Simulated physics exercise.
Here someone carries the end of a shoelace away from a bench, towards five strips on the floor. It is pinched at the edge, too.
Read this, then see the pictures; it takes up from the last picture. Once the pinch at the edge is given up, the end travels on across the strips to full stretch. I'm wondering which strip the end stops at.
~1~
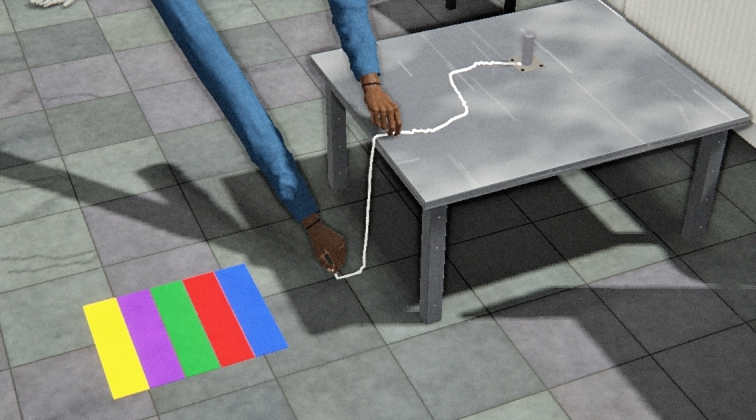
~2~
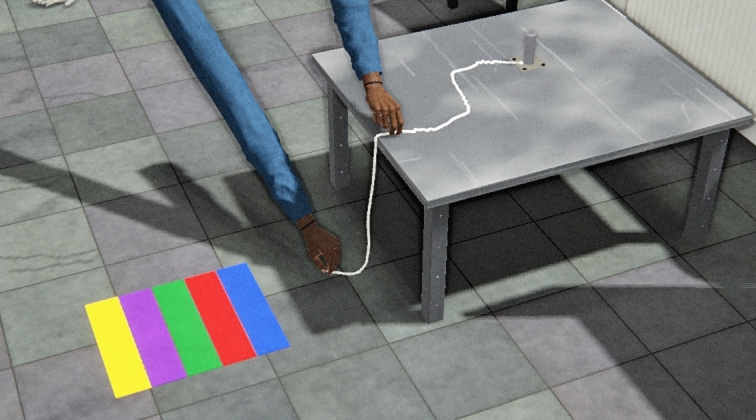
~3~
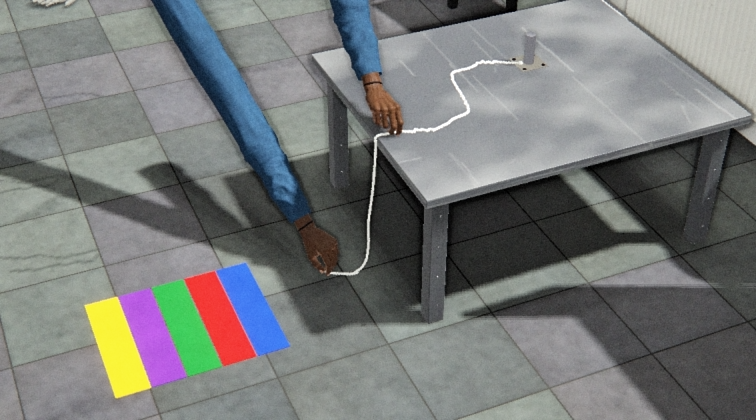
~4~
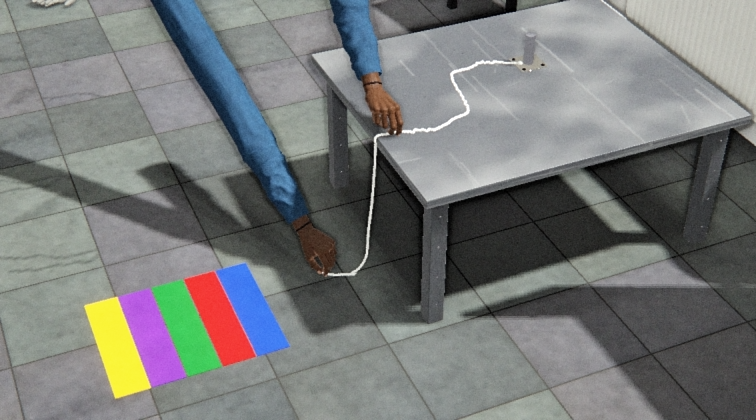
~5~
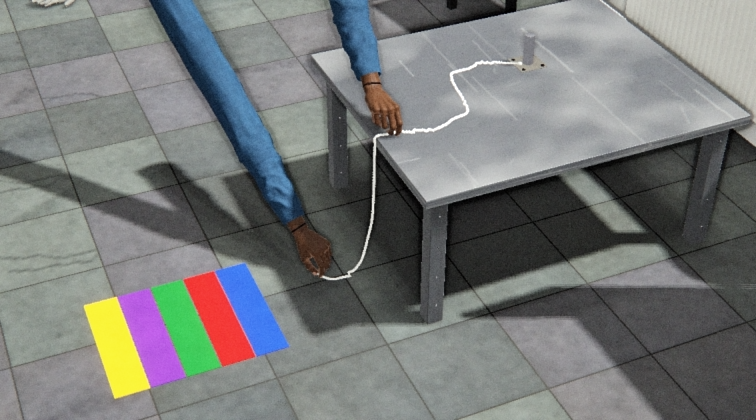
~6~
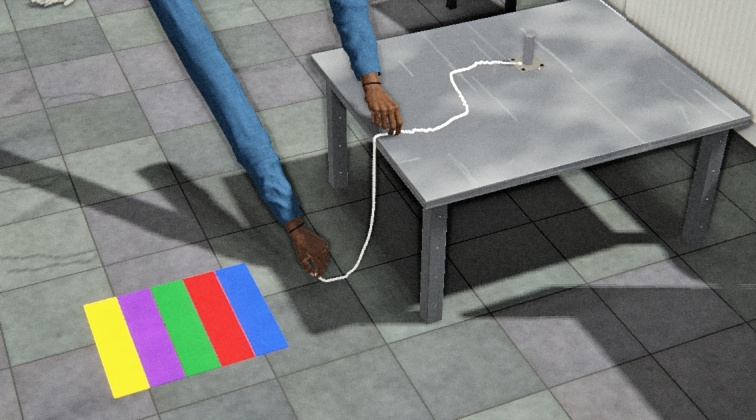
It stops at the purple strip.
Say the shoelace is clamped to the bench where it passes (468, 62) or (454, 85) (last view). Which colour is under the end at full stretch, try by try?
Try 1: Purple; try 2: Green.
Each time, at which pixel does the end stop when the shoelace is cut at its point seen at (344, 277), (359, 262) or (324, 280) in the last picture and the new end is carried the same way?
Try by try: (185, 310), (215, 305) and (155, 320).
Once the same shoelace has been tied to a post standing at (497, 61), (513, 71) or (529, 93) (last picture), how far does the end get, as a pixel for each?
Try by try: (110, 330), (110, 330) and (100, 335).
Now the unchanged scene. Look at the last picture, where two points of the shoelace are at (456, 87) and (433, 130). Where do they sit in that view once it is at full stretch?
First: (432, 99). Second: (351, 137).
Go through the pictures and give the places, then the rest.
In the first picture, end (333, 270); blue (264, 336); red (231, 346); green (196, 356); purple (161, 366); yellow (125, 376).
In the second picture, end (327, 271); shoelace through (488, 62) (455, 85) (452, 120) (393, 133) (372, 191) (368, 252).
In the third picture, end (325, 272).
In the fourth picture, end (323, 273); shoelace through (488, 62) (455, 85) (451, 120) (392, 133) (373, 190) (367, 252).
In the fifth picture, end (318, 274).
In the sixth picture, end (316, 274); shoelace through (487, 62) (454, 85) (451, 120) (391, 133) (374, 190) (362, 252).
Soon after, end near (203, 306); over red.
After that, end near (162, 317); over purple.
At the stop, end near (138, 324); over purple. It gets as far as the purple strip.
